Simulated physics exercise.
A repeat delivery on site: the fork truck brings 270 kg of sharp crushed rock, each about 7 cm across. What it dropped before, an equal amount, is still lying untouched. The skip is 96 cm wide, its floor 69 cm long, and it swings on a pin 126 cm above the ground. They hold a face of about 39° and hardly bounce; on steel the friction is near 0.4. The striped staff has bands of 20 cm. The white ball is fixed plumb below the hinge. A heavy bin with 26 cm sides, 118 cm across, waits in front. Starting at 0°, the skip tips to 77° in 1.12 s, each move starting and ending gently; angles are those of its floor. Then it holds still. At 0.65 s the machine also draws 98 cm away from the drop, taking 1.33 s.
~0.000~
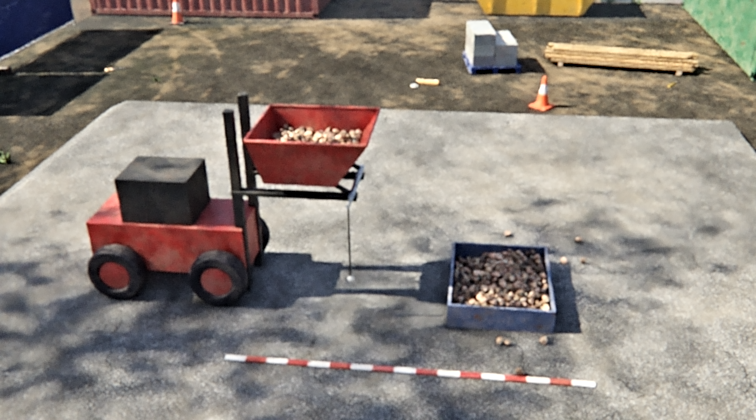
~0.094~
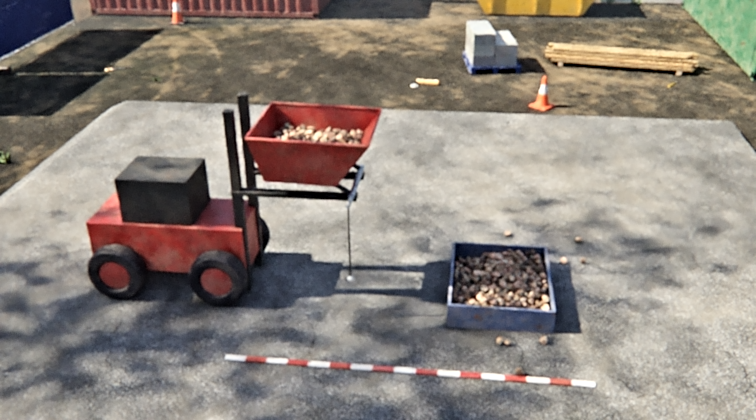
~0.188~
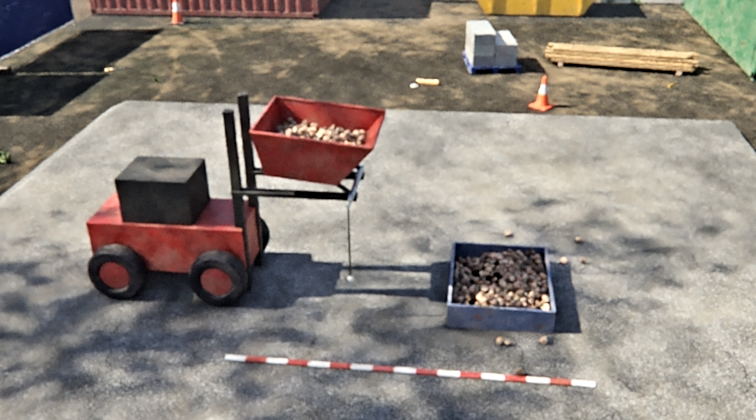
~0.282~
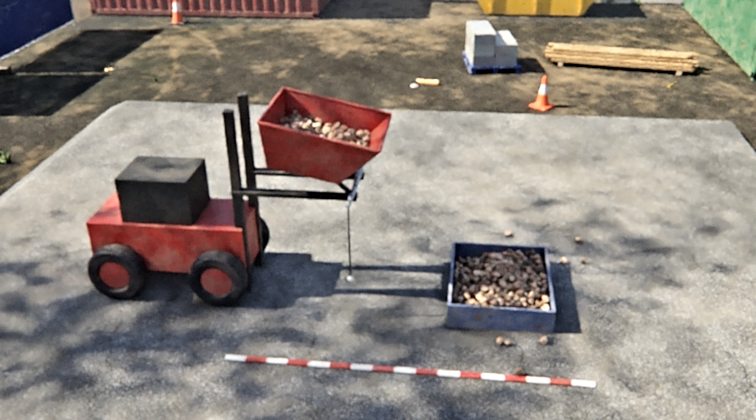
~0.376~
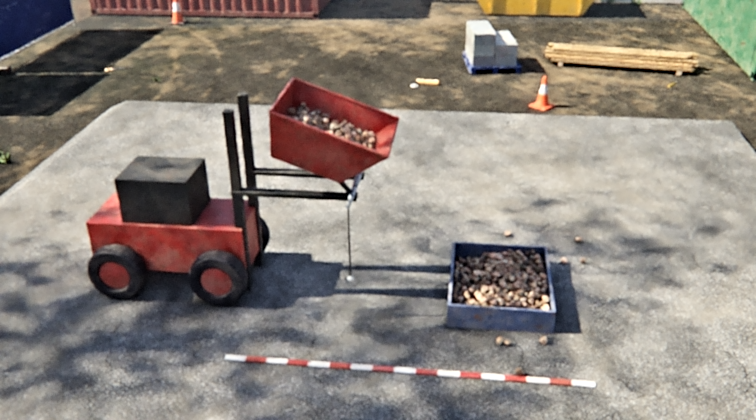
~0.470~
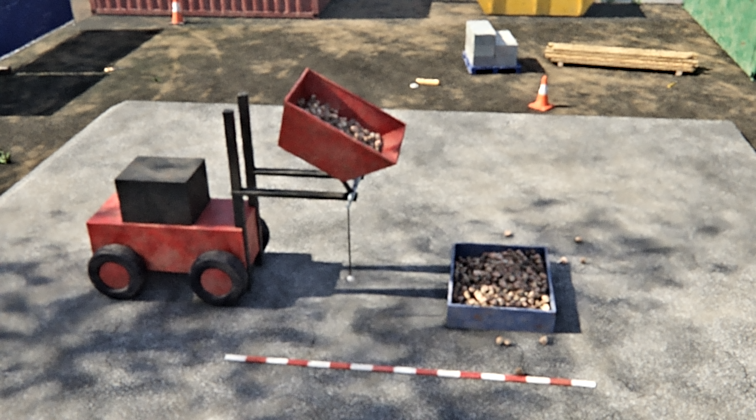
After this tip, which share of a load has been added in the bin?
About 7 per cent.
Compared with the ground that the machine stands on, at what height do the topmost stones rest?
Some 32 cm above that level.
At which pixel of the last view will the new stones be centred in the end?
Their middle is at about (411, 288).
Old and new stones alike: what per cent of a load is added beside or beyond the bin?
About 0 per cent.
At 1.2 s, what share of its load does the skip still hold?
About 60 per cent.
After 0.8 s the floor is at 65°; in per cent of one load, 100 in the skip, 98 in the bin, 2 beside or beyond the bin; the foremost stones are at (556, 266).
After 1.2 s the floor is at 77°; in per cent of one load, 60 in the skip, 40 short of the bin, 98 in the bin, 2 beside or beyond the bin; the foremost stones are at (556, 266).
After 2.4 s the floor is at 77°; in per cent of one load, 9 in the skip, 84 short of the bin, 105 in the bin, 3 beside or beyond the bin; the foremost stones are at (556, 266).
After 4.9 s the floor is at 77°; in per cent of one load, 0 in the skip, 92 short of the bin, 105 in the bin, 3 beside or beyond the bin; the foremost stones are at (556, 266). Net gain in the bin, 7.
